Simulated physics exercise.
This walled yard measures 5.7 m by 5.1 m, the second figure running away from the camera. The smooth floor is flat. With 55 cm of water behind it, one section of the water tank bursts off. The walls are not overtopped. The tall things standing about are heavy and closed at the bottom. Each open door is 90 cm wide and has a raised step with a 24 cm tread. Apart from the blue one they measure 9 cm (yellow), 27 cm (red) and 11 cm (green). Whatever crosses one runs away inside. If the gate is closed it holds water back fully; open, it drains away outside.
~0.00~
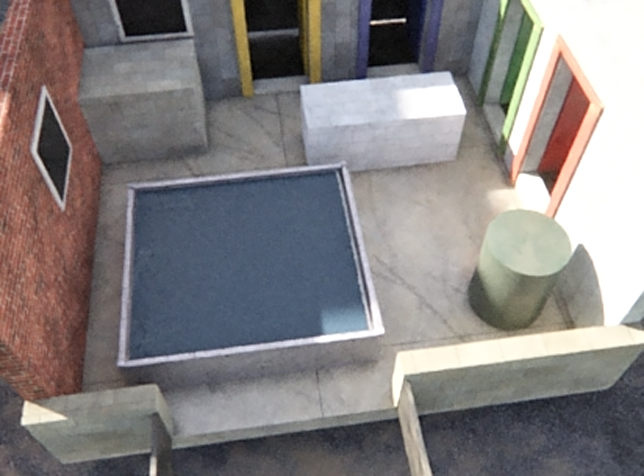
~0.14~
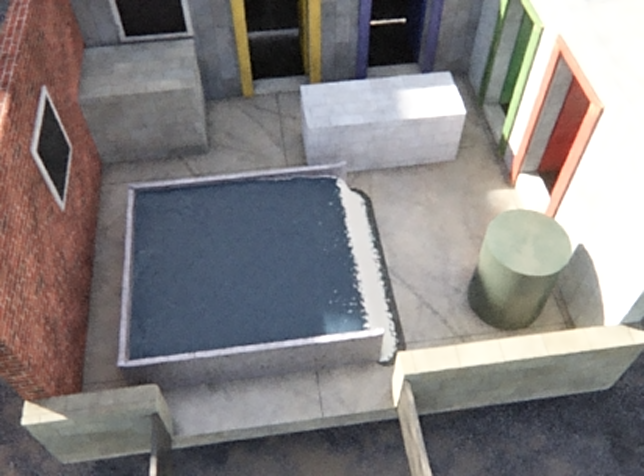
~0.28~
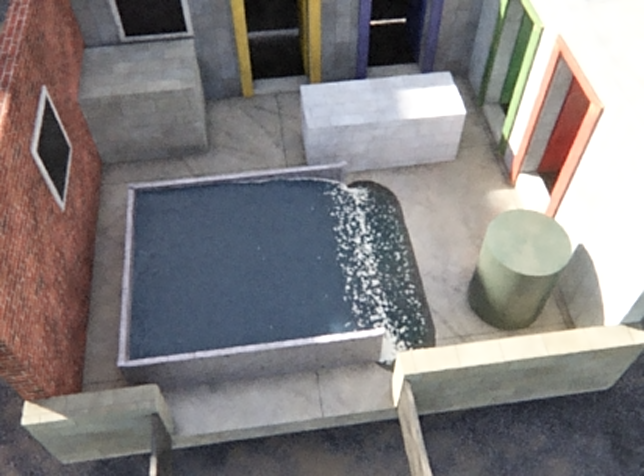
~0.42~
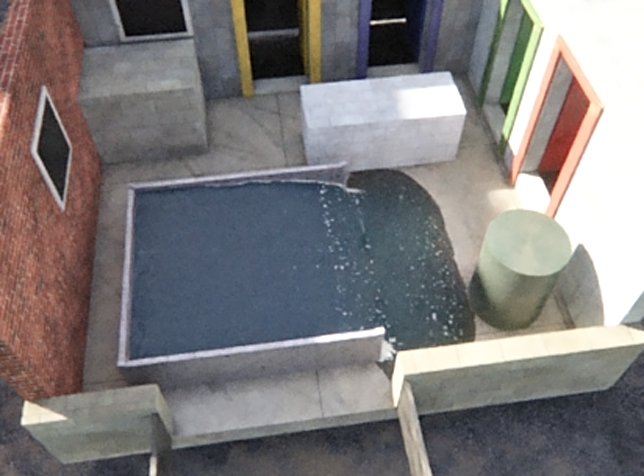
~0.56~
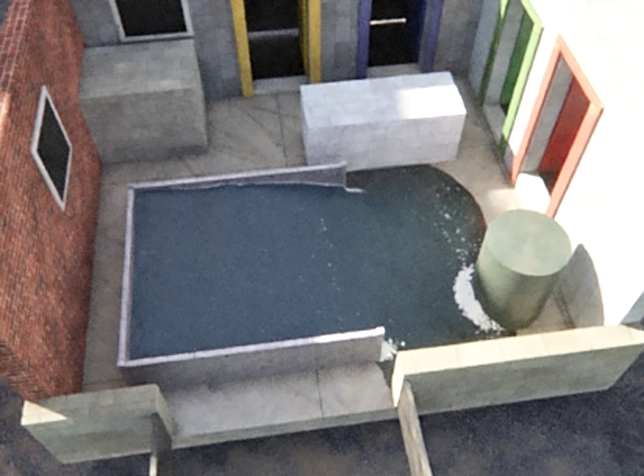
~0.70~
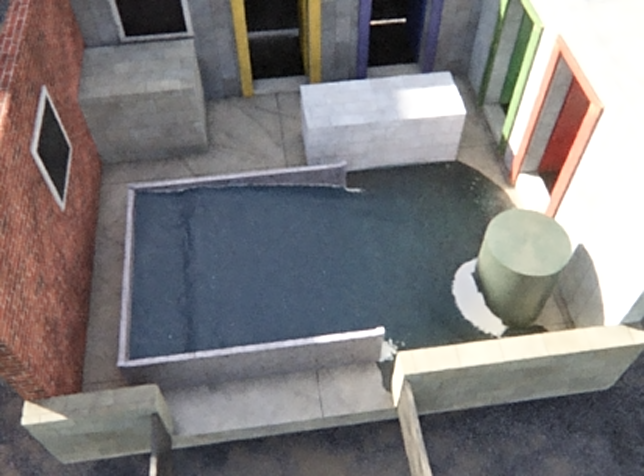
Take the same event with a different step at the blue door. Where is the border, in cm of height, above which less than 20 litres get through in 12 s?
At least 14 cm or so.
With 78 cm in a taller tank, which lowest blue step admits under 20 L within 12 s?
About 20 cm.
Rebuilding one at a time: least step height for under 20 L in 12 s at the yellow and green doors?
Roughly 12.0 cm at yellow and 16 cm at green.
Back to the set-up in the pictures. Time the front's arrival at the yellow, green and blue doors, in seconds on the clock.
Yellow 3.2 s, green 1.3 s, blue 2.4 s.
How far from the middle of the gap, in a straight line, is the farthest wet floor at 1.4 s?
About 3.4 m.
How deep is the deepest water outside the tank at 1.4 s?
Roughly 40 cm.
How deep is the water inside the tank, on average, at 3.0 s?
About 18 cm.
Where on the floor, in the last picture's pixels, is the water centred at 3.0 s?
Around (395, 248).
After 1.4 s water covers 40 % of the floor, deepest (40 cm) near (524, 225); it has not reached the blue door.
After 3.0 s water covers 55 % of the floor, deepest (42 cm) near (569, 333); 14 cm at the blue door, 2 litres in over its 13 cm step.
After 12.0 s water covers 95 % of the floor, deepest (20 cm) near (471, 99); 14 cm at the blue door, 26 litres in over its 13 cm step.
At the blue door as built, the water arrived by 2.4 s and peaked near 18 cm at 3.8 s.
Run again over the same 12 s with other heights there, 29 litres in over 12.5 cm, 9 litres over 17 cm. The limit of 20 litres is kept from about 14 cm up.
